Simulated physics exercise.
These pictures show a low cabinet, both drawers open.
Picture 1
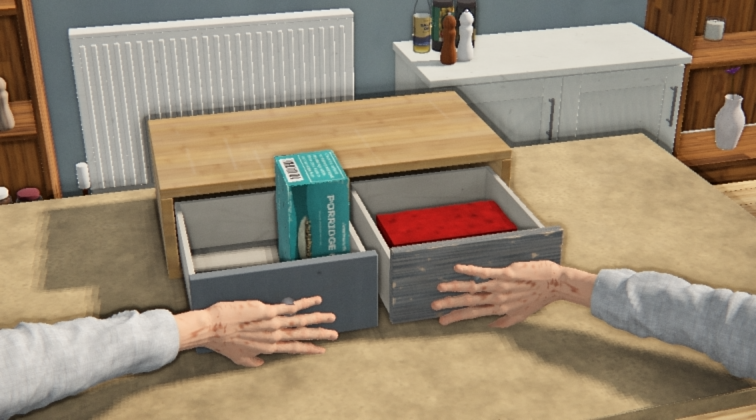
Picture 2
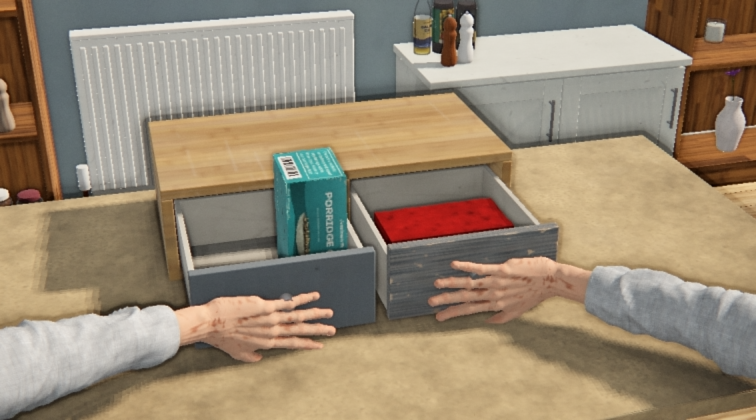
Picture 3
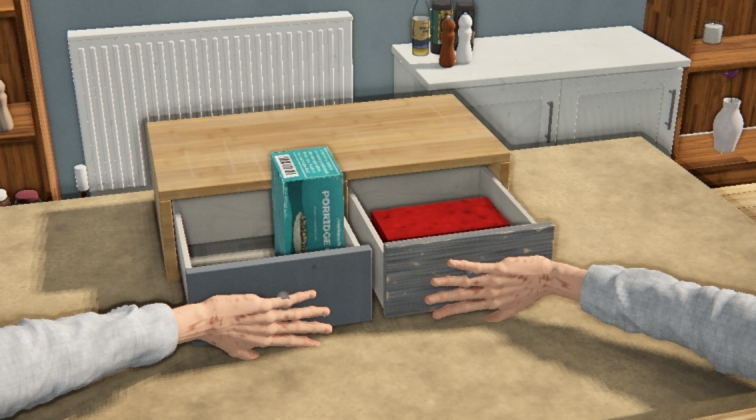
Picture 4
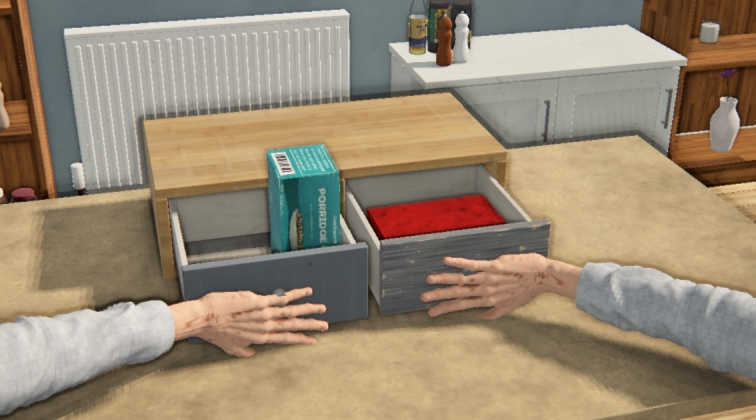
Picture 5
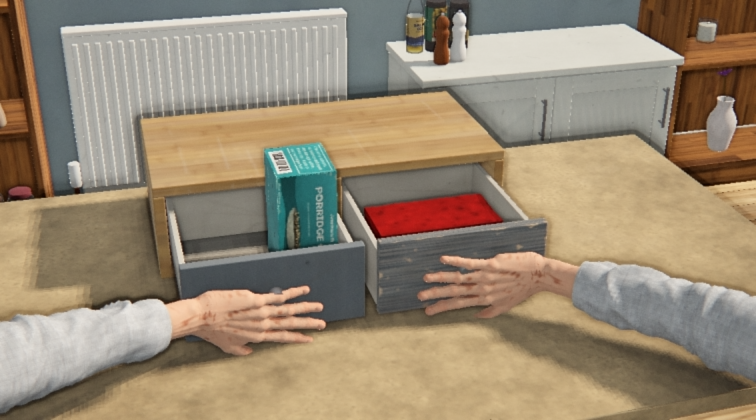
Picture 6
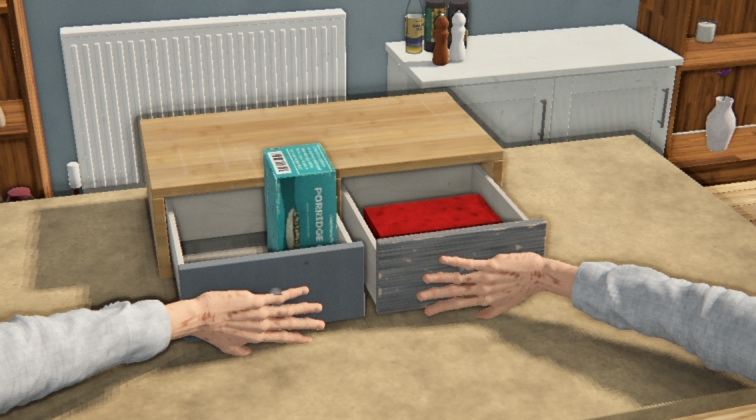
The video shows two hands resting before a low wooden cabinet with both drawers open, a turquoise box in the left and a red block in the right, as the view shifts slightly and nothing else visibly moves.
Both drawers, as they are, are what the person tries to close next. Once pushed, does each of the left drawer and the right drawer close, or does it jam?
In the end, the left drawer jams, the right drawer closes.
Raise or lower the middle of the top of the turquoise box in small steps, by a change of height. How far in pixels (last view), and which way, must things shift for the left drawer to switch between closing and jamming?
44 pixels down.
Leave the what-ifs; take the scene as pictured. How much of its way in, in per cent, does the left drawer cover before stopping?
I'd say it makes it some 40 per cent of the way.
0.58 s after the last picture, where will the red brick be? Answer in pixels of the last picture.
Roughly at (416, 209).
Then, 0.36 s later than the last frame, left drawer starting in; right drawer starting in.
Then, 0.58 s later than the last frame, left drawer stopped, still ajar; right drawer about half in.
Then, 0.88 s later than the last frame, left drawer stopped, still ajar; right drawer nearly in.
When it is over, the left drawer will not close; the right drawer goes all the way in.
